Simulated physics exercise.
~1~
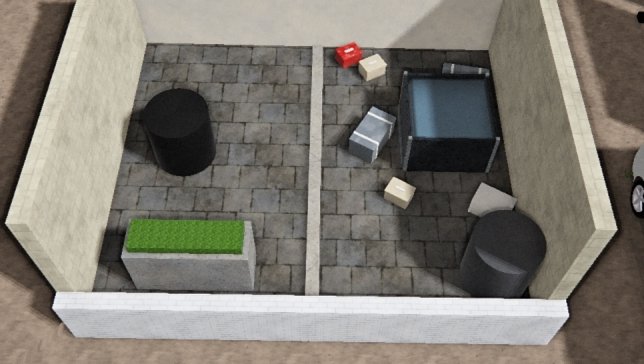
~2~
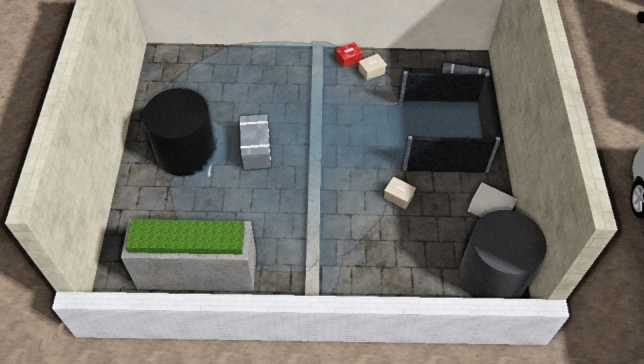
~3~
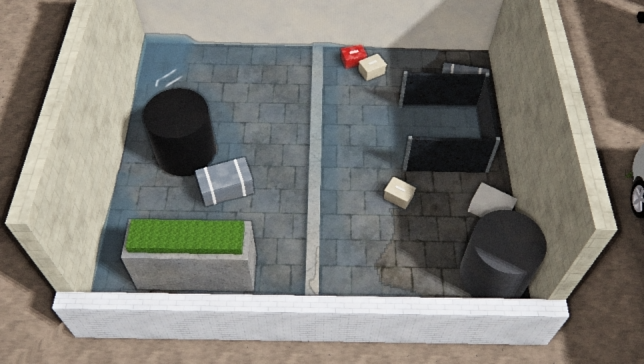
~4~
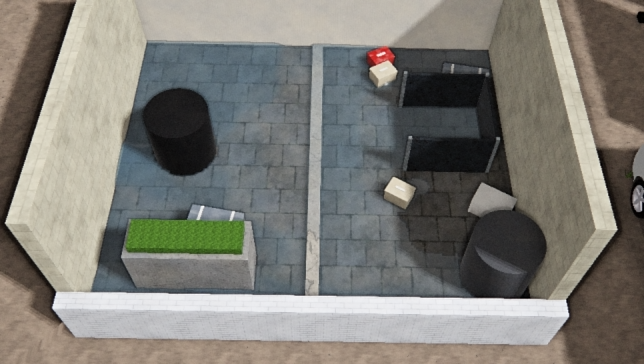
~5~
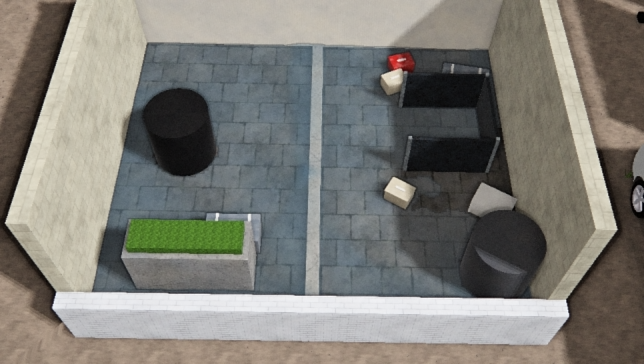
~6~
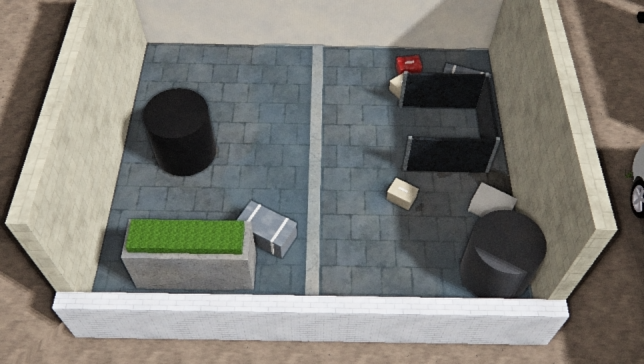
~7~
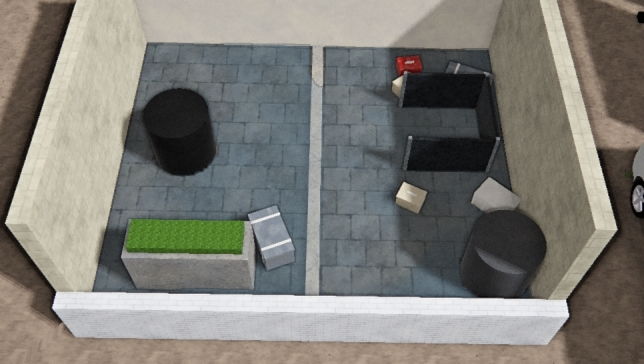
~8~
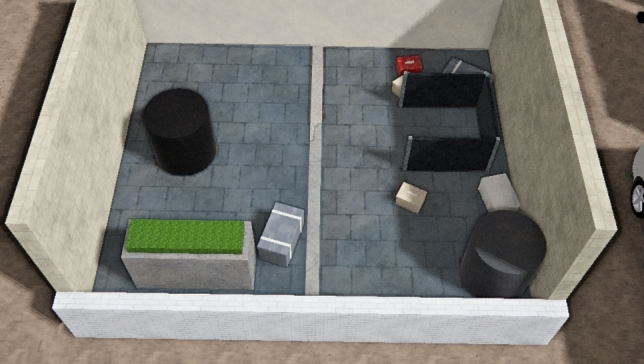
Water bursts left from the tank, sweeping a silver trunk over the kerb beside the planter.
